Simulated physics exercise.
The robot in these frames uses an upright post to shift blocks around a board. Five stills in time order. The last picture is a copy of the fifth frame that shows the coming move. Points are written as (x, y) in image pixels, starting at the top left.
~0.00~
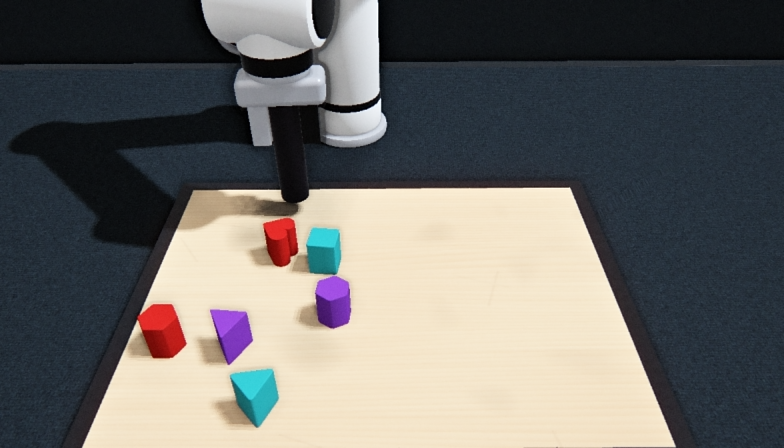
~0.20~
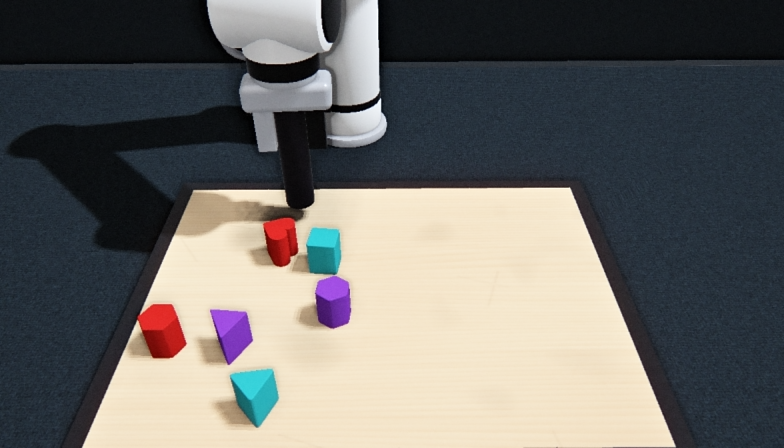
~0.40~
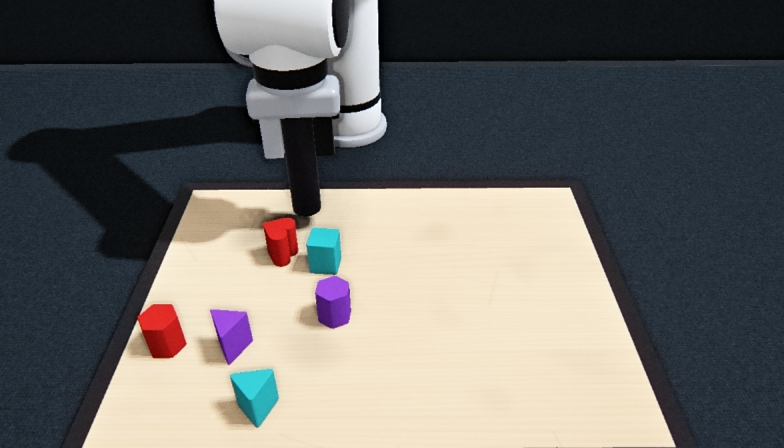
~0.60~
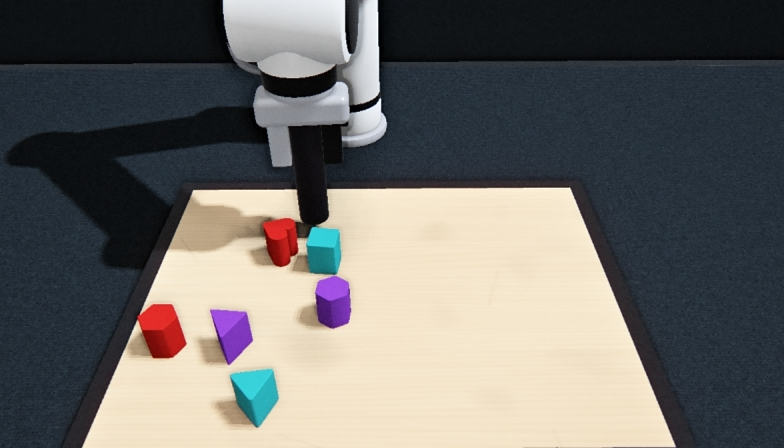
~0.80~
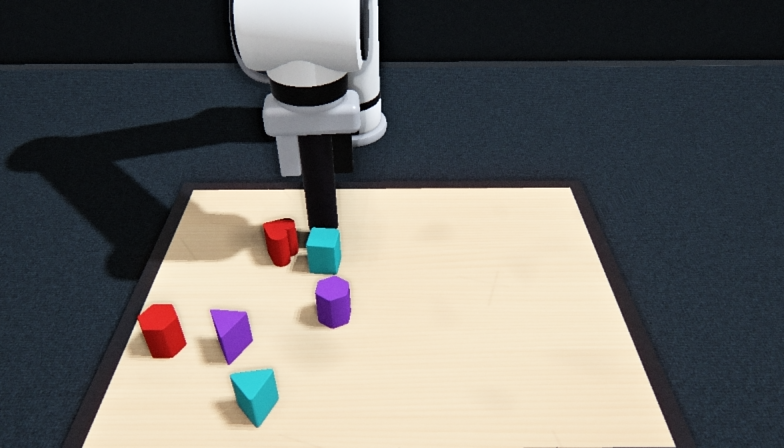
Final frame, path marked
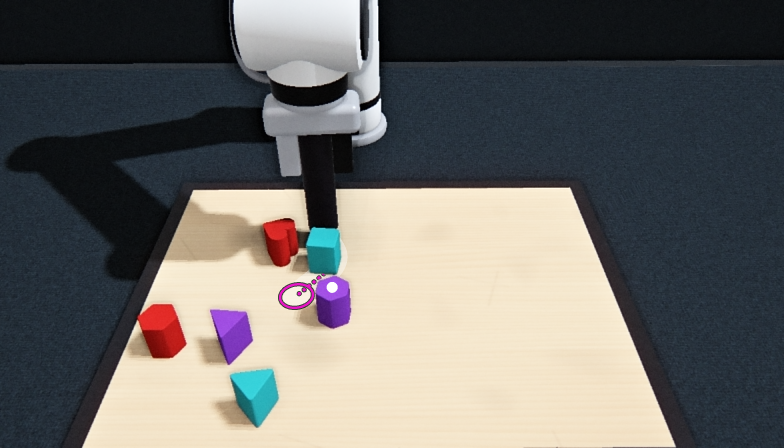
To begin with, a robot arm holds a dark upright post near the top edge of a pale board scattered with red, turquoise and purple blocks. The post moves gradually down and to the right, passing the upper red block and ending just behind the turquoise cube, while the blocks stay still.
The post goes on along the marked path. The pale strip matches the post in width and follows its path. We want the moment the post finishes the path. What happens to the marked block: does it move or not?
Here's my answer: The marked block gets displaced.
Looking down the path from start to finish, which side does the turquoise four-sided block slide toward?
The shift is leftward.
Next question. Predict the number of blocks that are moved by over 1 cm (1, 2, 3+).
My count: 2.
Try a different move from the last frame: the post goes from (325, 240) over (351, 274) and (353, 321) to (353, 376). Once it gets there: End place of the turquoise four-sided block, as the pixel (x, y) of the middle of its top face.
Top centre: (318, 260).
Drawn move, from (325, 240) over (332, 259) and (319, 278) to (297, 296); the dot is on the purple six-sided block.
On the path given first. One third of the way, post (331, 245); turquoise four-sided block (324, 252).
Two thirds of the way, post (317, 264); turquoise four-sided block (319, 272), turned 30° anticlockwise; purple six-sided block (334, 291).
At the end, post (294, 281); red heart still; turquoise four-sided block (310, 285), turned 50° anticlockwise; purple six-sided block (336, 299), turned 20° anticlockwise.
